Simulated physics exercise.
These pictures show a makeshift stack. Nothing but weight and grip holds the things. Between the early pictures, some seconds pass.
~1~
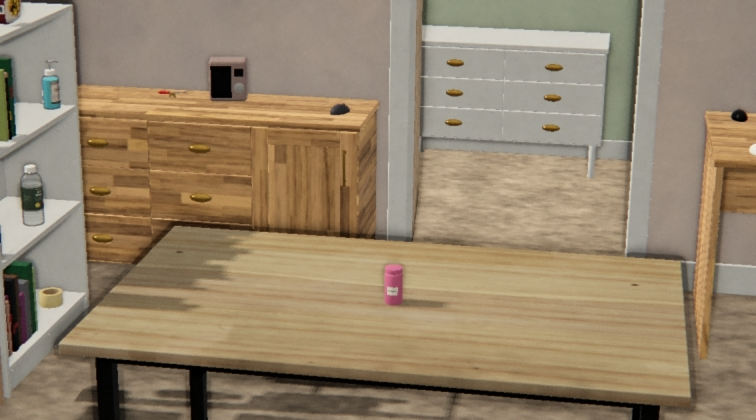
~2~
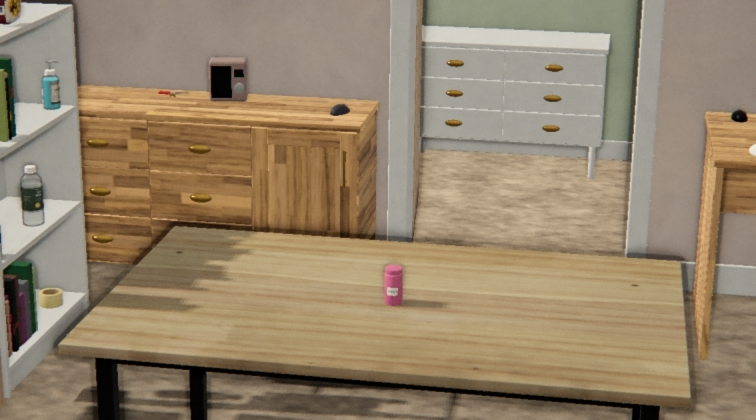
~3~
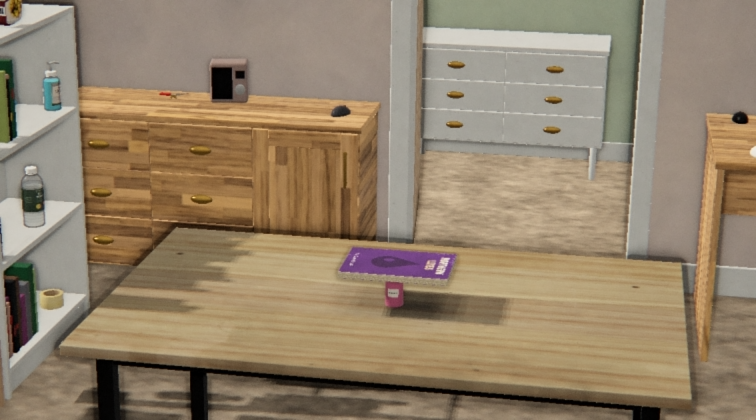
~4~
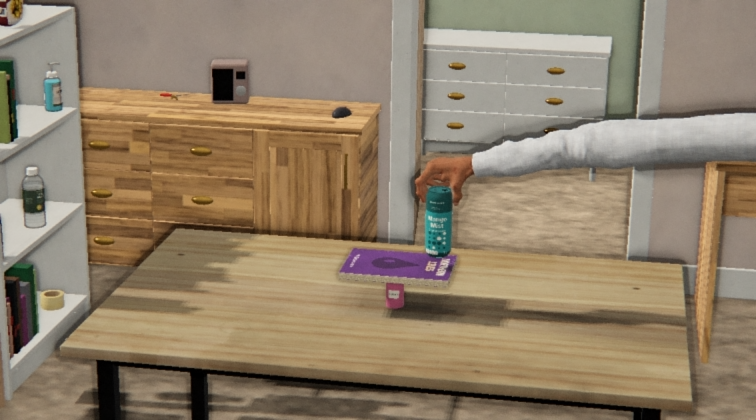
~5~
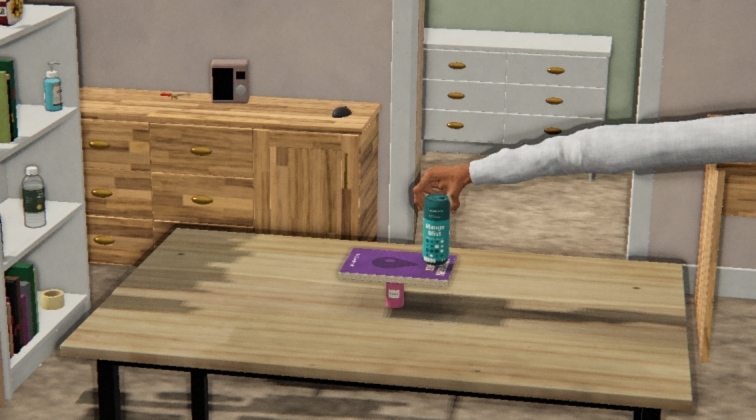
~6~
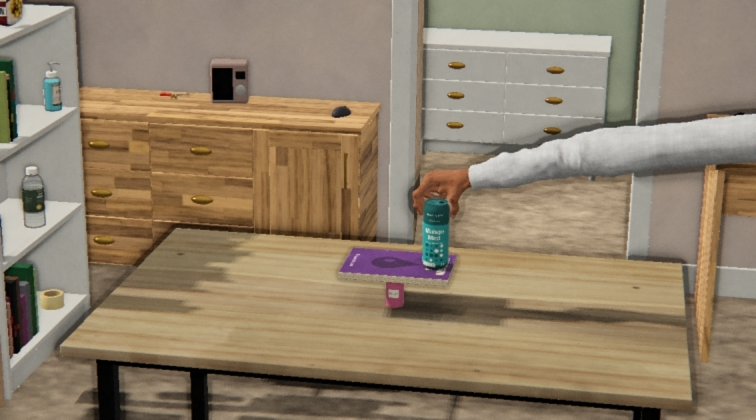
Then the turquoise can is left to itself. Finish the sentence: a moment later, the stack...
It topples.
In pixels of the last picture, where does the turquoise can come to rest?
Look near (499, 296) in the final picture.
Then, 0.40 s on from there, turquoise can now fallen; purple book turned 43° from how it was put.
Then, 0.50 s on from there, purple book turned 51° from how it was put.
Then, 0.70 s on from there, purple book turned 35° from how it was put.
In the end, fallen, turquoise can; moved from the start, purple book; pink shaker unmoved. At the end, from the last picture's camera, turquoise can near (498, 296). The stack gives way.
